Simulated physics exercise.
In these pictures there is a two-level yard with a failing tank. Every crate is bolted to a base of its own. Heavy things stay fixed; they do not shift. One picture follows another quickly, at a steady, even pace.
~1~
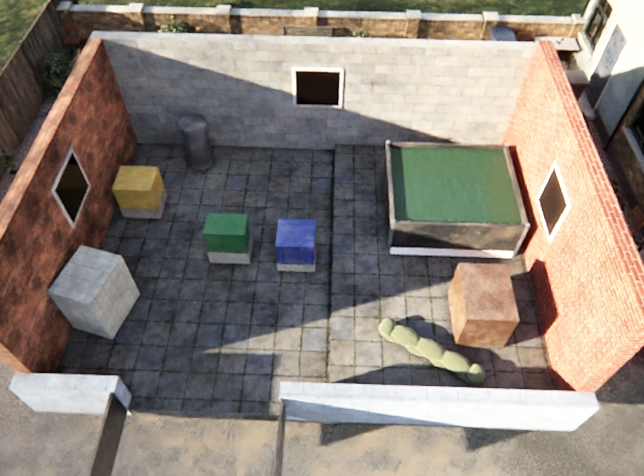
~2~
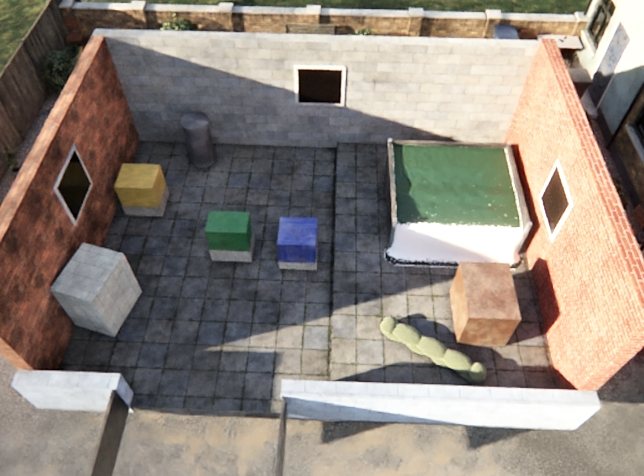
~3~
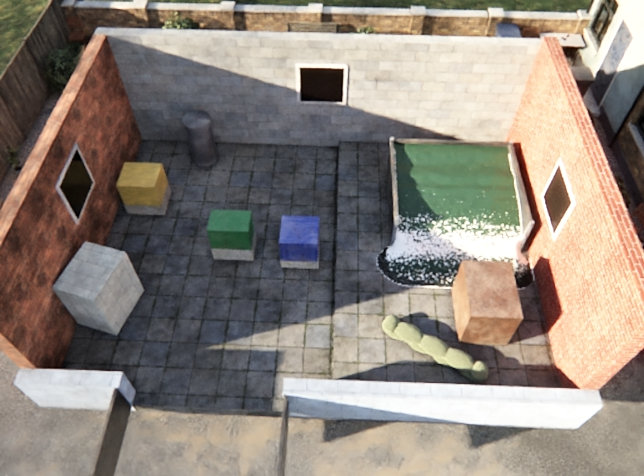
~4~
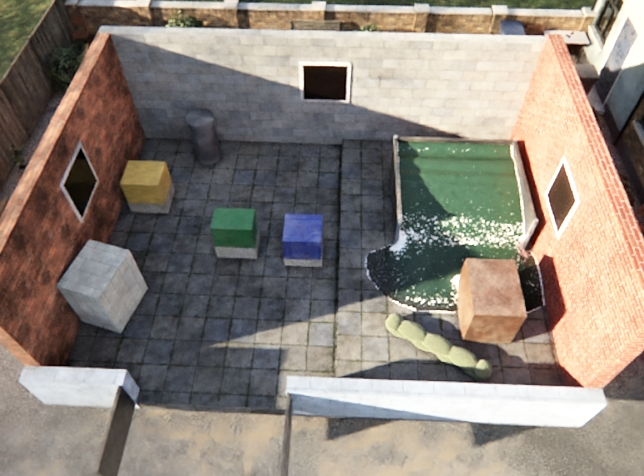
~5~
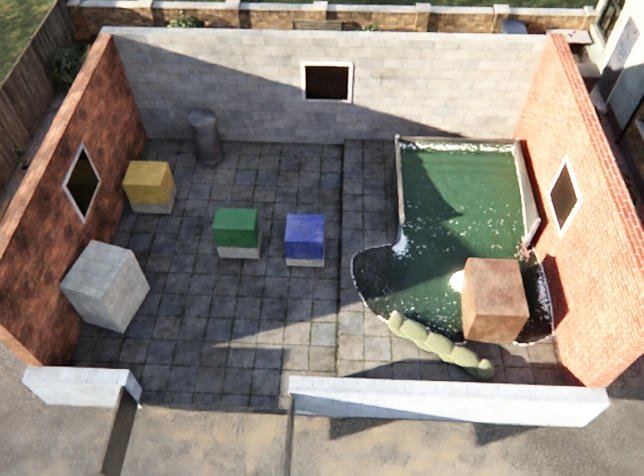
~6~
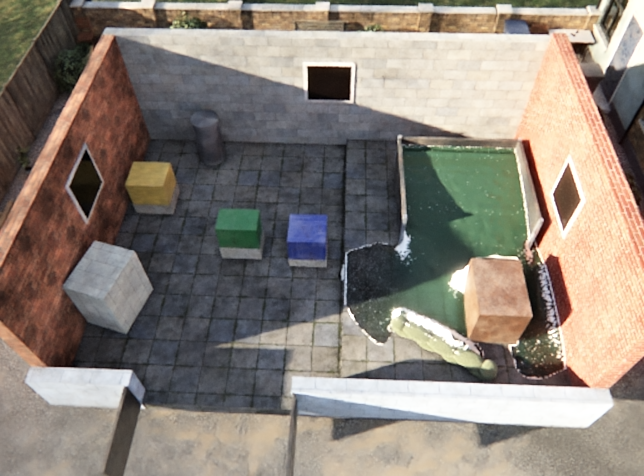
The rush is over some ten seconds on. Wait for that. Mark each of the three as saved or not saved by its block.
Yellow crate - saved; green crate - saved; blue crate - saved.
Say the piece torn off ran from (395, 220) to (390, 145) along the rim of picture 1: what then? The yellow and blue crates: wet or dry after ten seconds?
Within ten seconds the yellow crate is drenched and the blue crate is drenched.
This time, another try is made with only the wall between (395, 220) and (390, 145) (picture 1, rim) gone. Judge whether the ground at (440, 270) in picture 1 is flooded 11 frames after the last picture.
Untouched.
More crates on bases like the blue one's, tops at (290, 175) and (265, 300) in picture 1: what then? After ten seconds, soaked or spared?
Is left dry, becomes wet.
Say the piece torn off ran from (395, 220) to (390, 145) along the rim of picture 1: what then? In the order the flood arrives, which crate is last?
Answer: The yellow crate.
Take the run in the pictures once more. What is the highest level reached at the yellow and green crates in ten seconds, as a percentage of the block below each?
In turn 80 and 40 per cent.
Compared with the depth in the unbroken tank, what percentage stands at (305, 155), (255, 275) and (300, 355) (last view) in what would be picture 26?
The three come to some 0, 4 and 20 per cent respectively.
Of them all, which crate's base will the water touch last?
I'd pick the one in yellow.
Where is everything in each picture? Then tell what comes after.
In the first picture, the open tank at (452, 184) is whole and still.
In the second picture, the front is at (387, 252), out from the gap at (456, 240).
In the third picture, the front is at (532, 275), out from the gap at (457, 241).
In the fourth picture, water pours out at (460, 240) and has run to (374, 275).
In the fifth picture, the front is at (551, 329), out from the gap at (462, 240).
In the sixth picture, the front is at (542, 372), out from the gap at (465, 241).
A moment on, water covers 25 % of the floor; the yellow crate not reached, the green crate not reached, the blue crate water round its plinth.
Next, water covers 35 % of the floor; the yellow crate not reached, the green crate not reached, the blue crate water round its plinth.
Then, water covers 55 % of the floor; the yellow crate not reached, the green crate water round its plinth, the blue crate water round its plinth.
Later, water covers 75 % of the floor; the yellow crate water round its plinth, the green crate water round its plinth, the blue crate water round its plinth.
In the end, water covers 95 % of the floor; the yellow crate stayed above the water, the green crate stayed above the water, the blue crate stayed above the water.
